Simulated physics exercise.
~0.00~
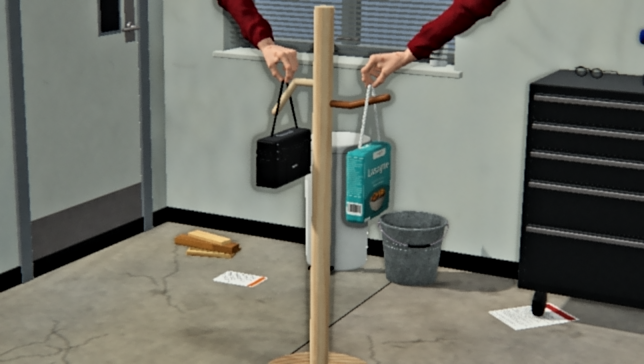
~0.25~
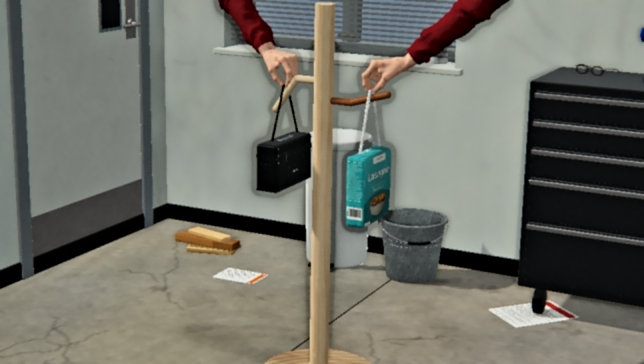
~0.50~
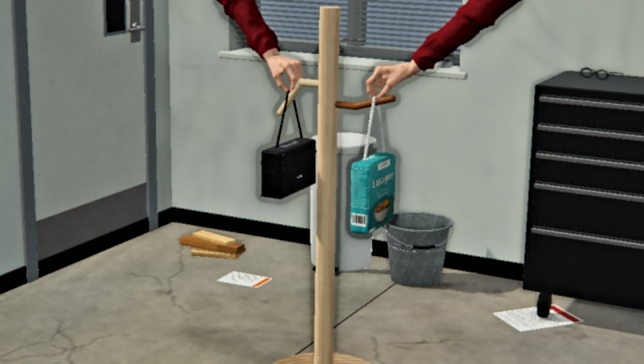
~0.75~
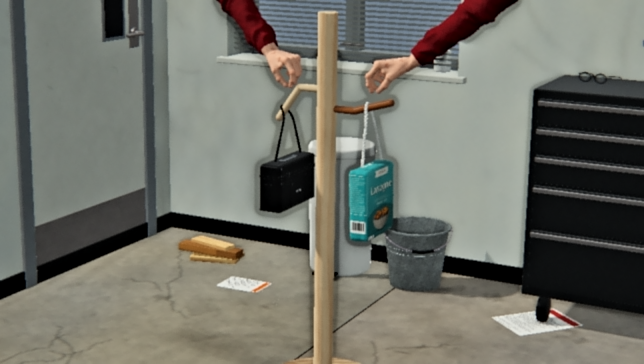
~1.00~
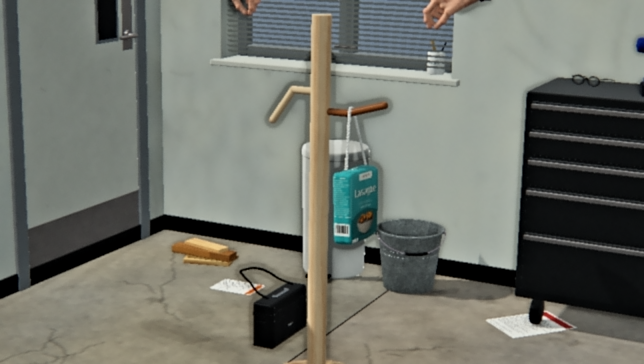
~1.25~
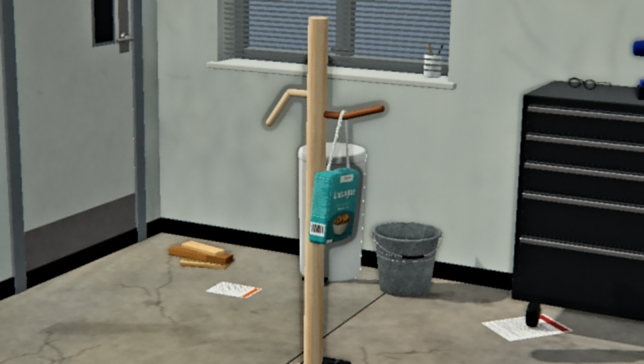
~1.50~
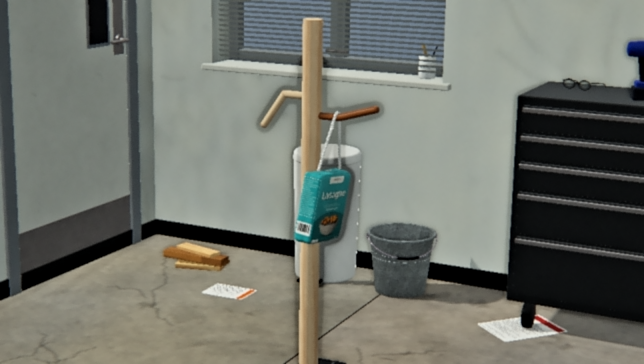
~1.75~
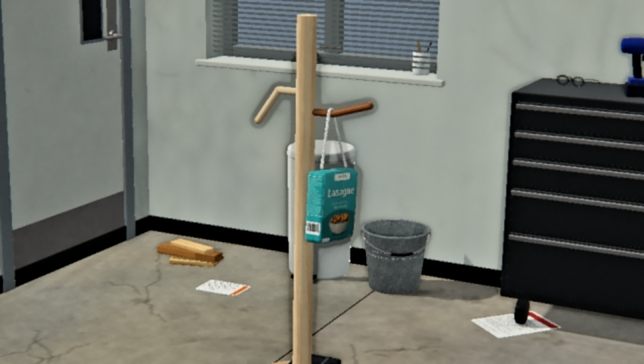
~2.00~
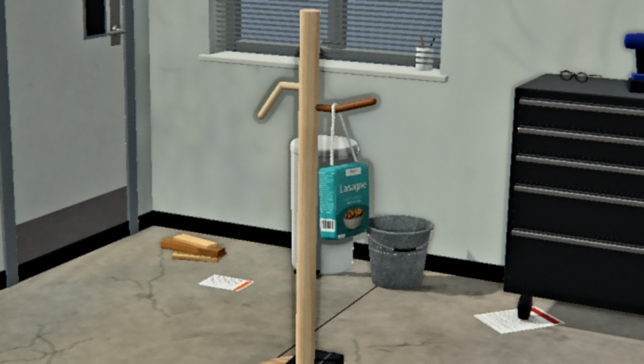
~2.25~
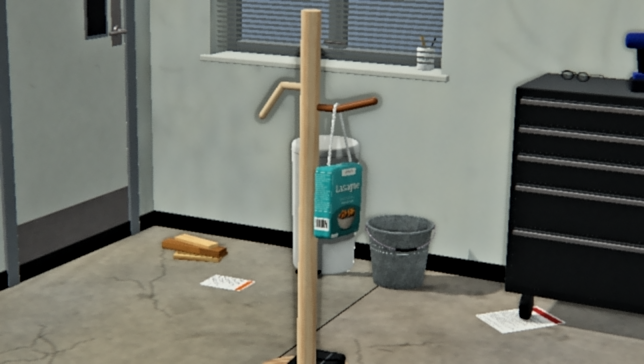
Two hands in dark red sleeves reach in from above, lowering a black case and a turquoise bag by their loops toward the pegs of a wooden stand, seen from a gently swaying viewpoint in a grey room. A grey bucket and a white bin stand behind, with a black drawer cabinet to the right and a door to the left. The hands let go and draw back. The black case slips off the left peg, drops to the floor and ends on its side by the stand's base. The turquoise bag swings a little but stays hanging from the right peg.
